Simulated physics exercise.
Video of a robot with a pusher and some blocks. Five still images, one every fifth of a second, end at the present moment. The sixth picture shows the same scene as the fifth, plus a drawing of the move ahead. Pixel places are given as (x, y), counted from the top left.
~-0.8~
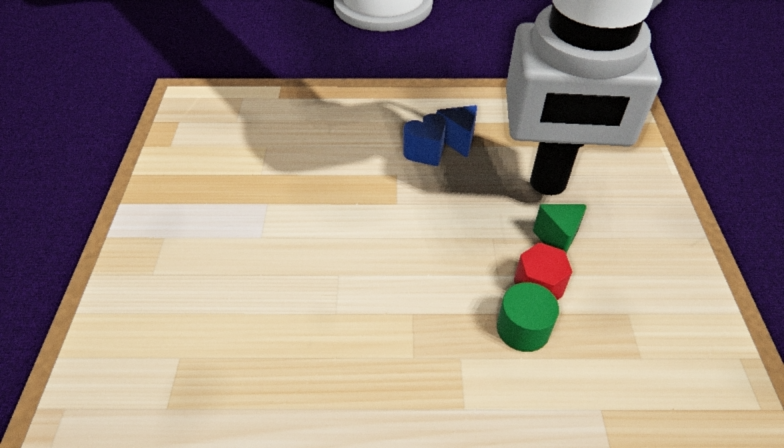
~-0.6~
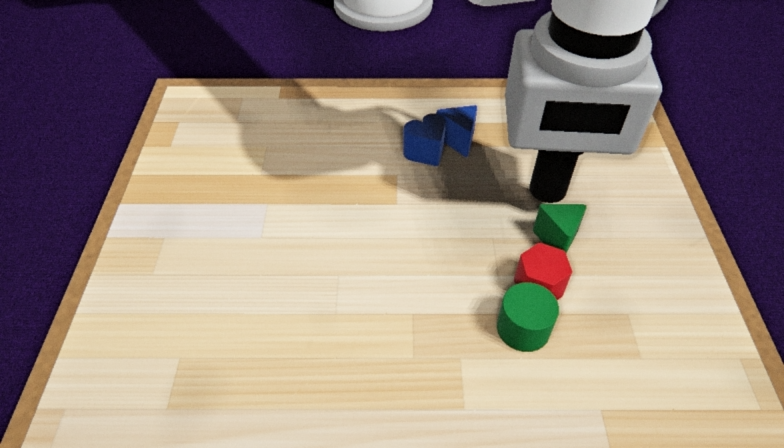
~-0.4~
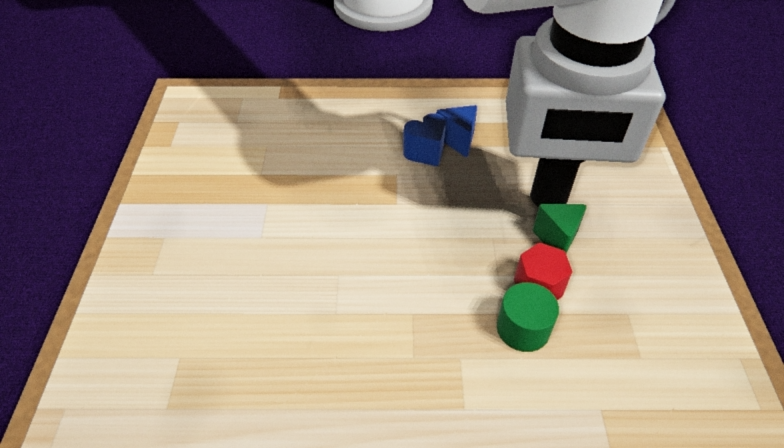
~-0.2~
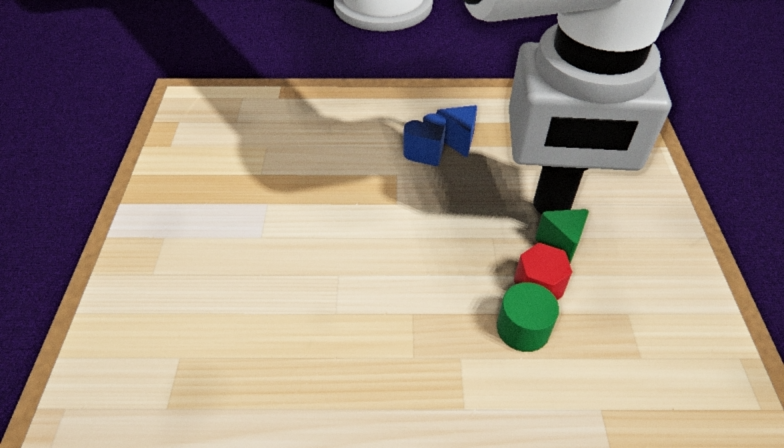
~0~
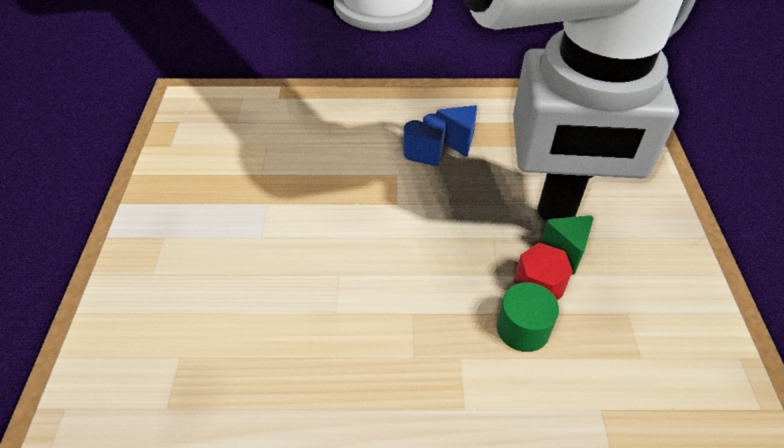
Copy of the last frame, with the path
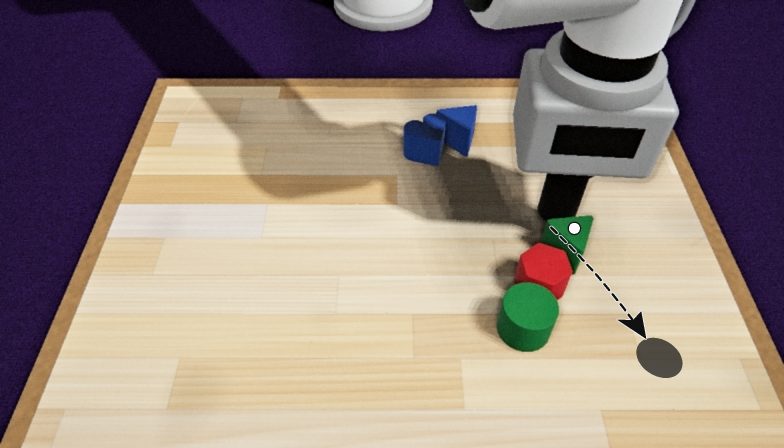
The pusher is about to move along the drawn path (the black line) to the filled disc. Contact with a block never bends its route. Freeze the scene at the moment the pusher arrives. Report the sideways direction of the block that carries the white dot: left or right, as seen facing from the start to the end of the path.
It's going to go right.
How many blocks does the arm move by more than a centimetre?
Count: 1.
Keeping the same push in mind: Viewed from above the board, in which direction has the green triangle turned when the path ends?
Prediction: Clockwise.
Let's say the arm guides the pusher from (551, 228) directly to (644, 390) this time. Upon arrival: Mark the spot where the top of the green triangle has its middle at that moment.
The centre of its top face lies at (693, 406).
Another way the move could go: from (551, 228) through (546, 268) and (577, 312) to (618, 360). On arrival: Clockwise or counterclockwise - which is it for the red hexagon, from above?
Overhead view: Clockwise.
Drawn move, from (551, 228) over (605, 285) to (659, 357); the dot is on the green triangle.
The first path, step by step. One third of the way, pusher (594, 249); green triangle (607, 270), turned 15° clockwise.
Two thirds of the way, pusher (632, 292); green triangle (629, 315), turned 40° clockwise.
At the end, pusher (670, 343); red hexagon still; green triangle (633, 339), turned 75° clockwise.
